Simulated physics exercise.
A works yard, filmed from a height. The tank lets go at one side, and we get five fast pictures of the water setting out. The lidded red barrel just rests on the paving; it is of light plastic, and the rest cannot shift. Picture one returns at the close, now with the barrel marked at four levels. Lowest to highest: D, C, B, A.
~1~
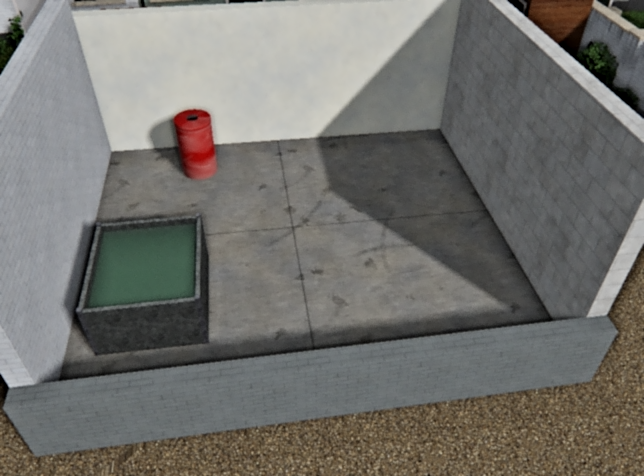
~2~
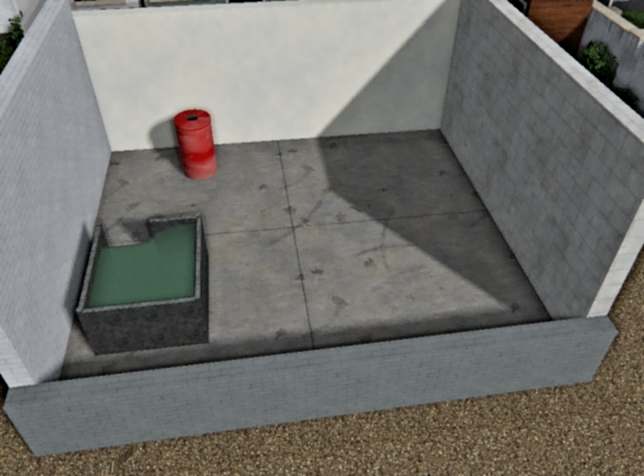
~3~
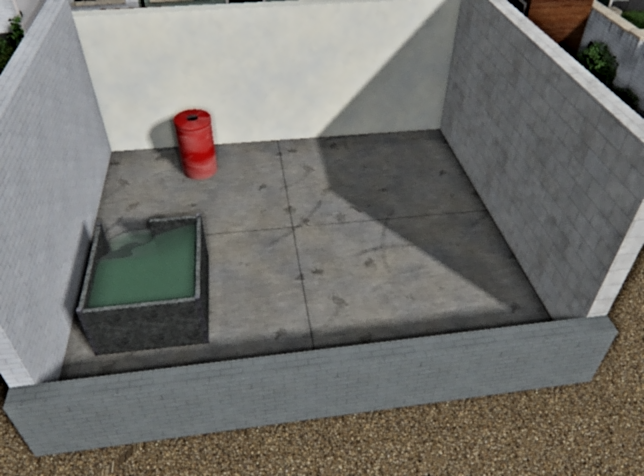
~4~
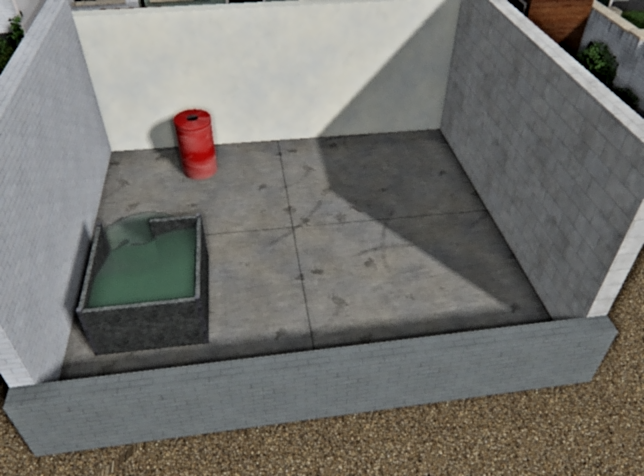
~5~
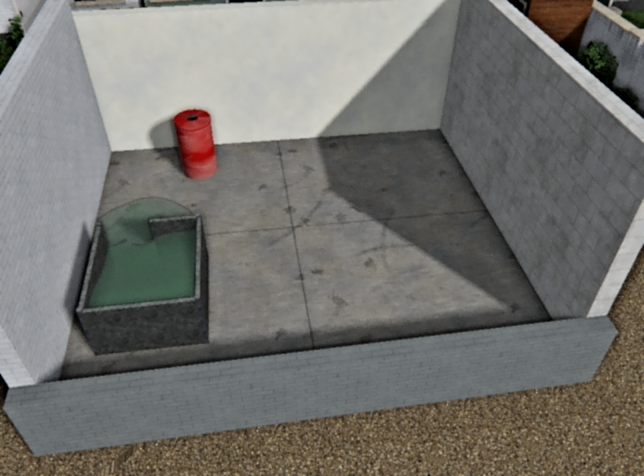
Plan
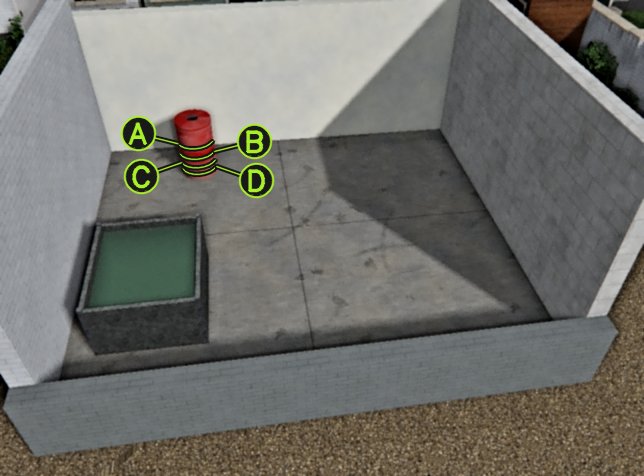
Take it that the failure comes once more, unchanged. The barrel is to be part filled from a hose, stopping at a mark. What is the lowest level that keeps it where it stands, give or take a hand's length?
Go for C.
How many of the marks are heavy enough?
Three of the four.
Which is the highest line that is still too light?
Line D.
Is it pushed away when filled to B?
No, not at all.
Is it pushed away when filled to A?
No.
On the marked copy, A at (195, 148); B at (197, 159); C at (198, 167); D at (199, 174); from the bottom up D, C, B, A.
Choosing A, it does not move.
Choosing B, it does not move.
Choosing C, it does not move.
Choosing D, it is pushed about twice its own width away.
